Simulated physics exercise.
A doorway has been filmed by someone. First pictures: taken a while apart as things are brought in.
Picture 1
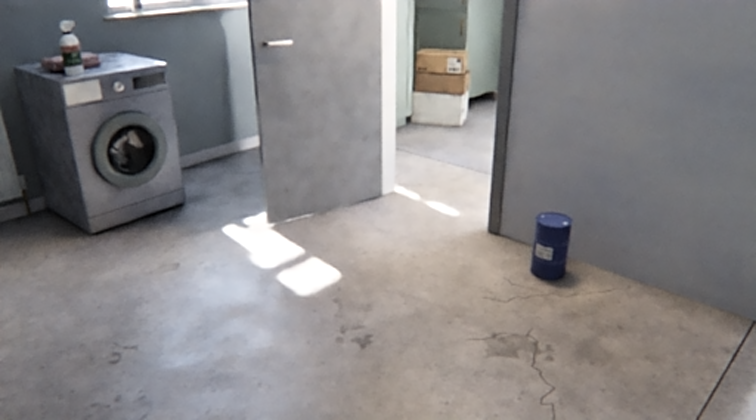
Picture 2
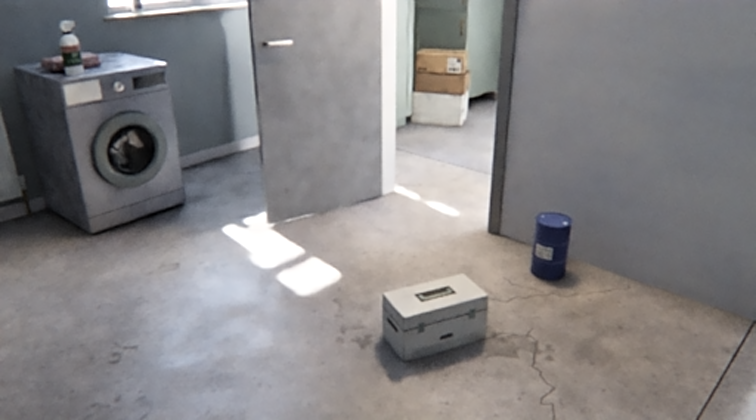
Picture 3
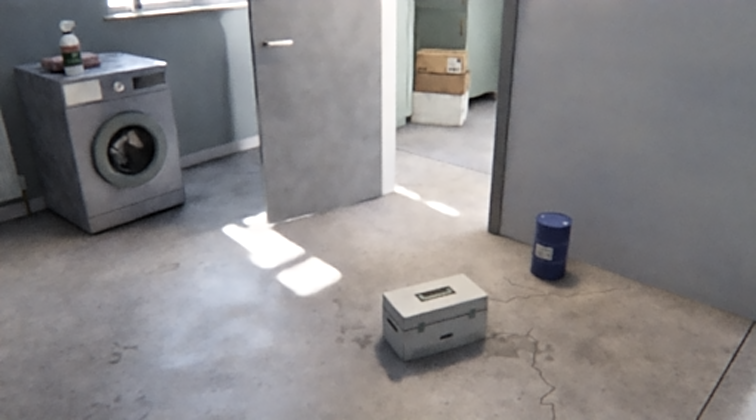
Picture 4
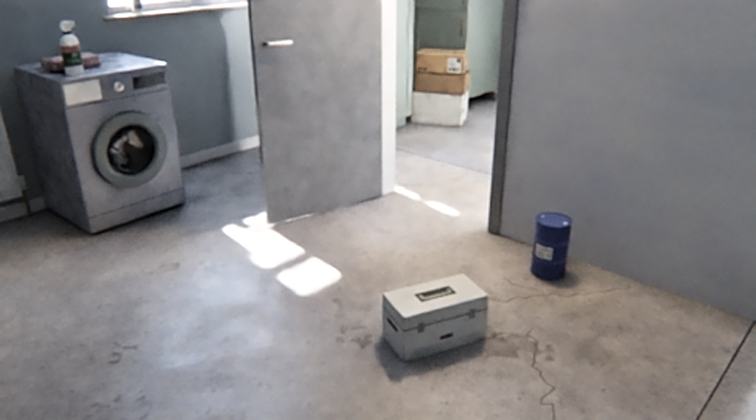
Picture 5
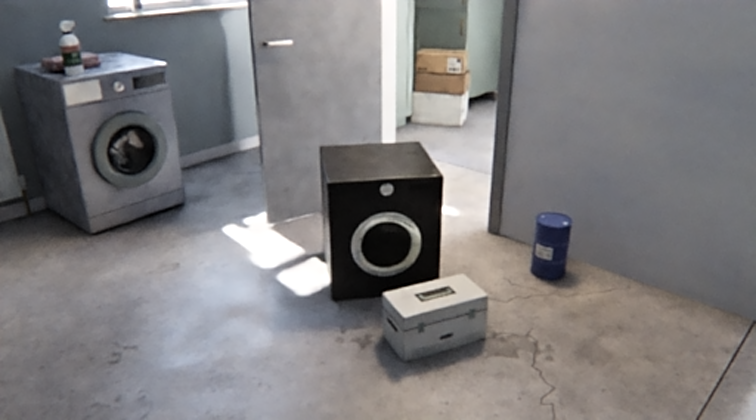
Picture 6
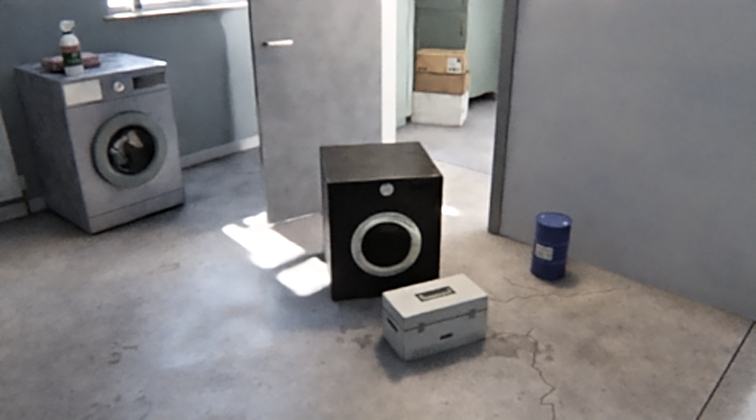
The video shows a gray room with a washing machine, an open door and a blue canister on the concrete floor; a white toolbox appears, then a black appliance appears behind it, while everything else stays still.
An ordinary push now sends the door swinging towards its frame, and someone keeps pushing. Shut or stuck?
My guess is that the door will leave the doorway partly open.
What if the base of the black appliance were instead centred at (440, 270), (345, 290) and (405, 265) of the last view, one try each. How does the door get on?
Well, first it is halted early, then it completes its arc, and lastly it is halted early.
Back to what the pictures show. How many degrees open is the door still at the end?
Close to 65 degrees, I'd say.
Then, 0.30 s later than the last frame, door at 98°.
Then, 0.50 s later than the last frame, door at 86°.
Then, 0.70 s later than the last frame, door at 71°.
Then, 0.80 s later than the last frame, door at 67°.
When it is over, door at 66°; all 3 as before. End places, in pixels of the last picture, black appliance near (380, 219).
